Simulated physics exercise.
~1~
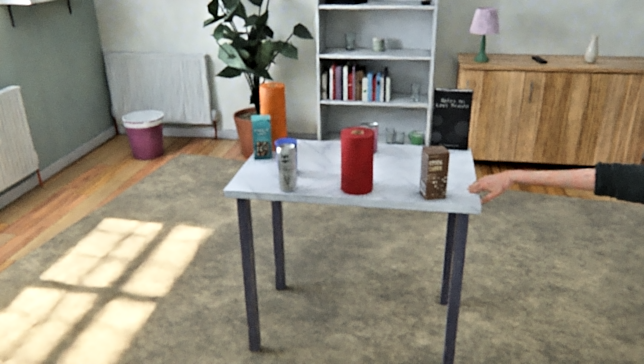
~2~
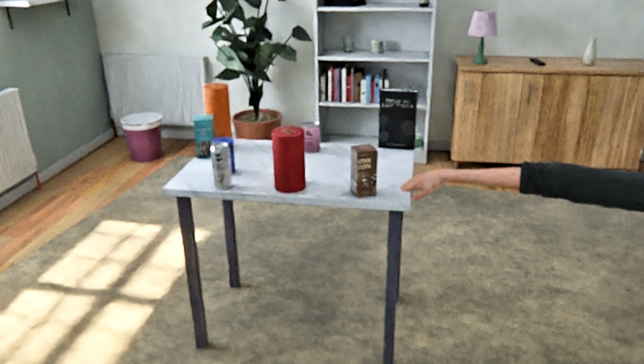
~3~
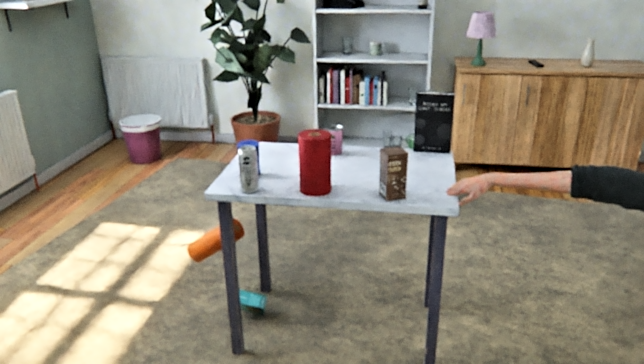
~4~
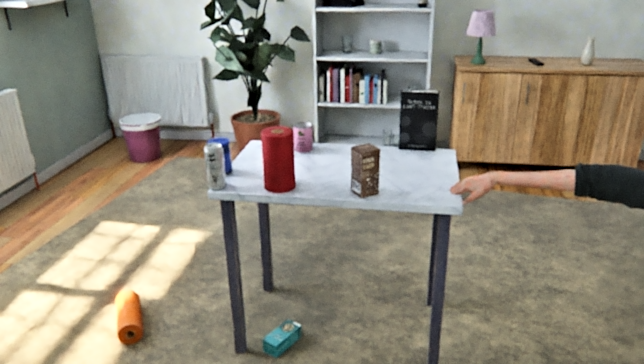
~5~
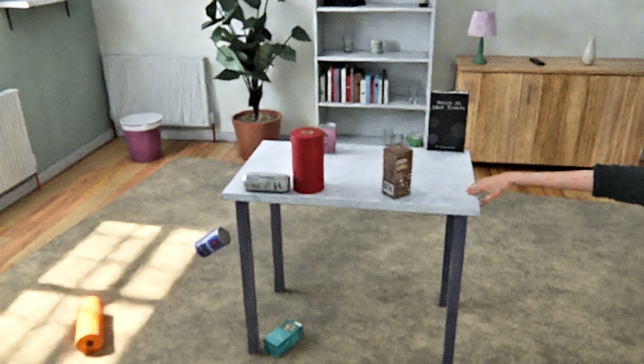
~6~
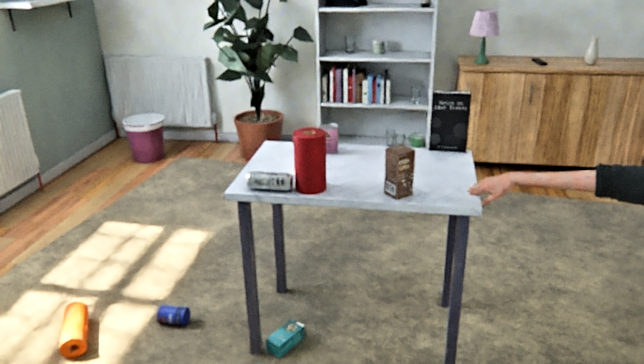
The footage shows a hand jerking a side table left and right, sending an orange roll and a turquoise carton to the floor, then a blue tin, while a white can topples on top and the red roll, brown carton, pink tin and black book stay upright.
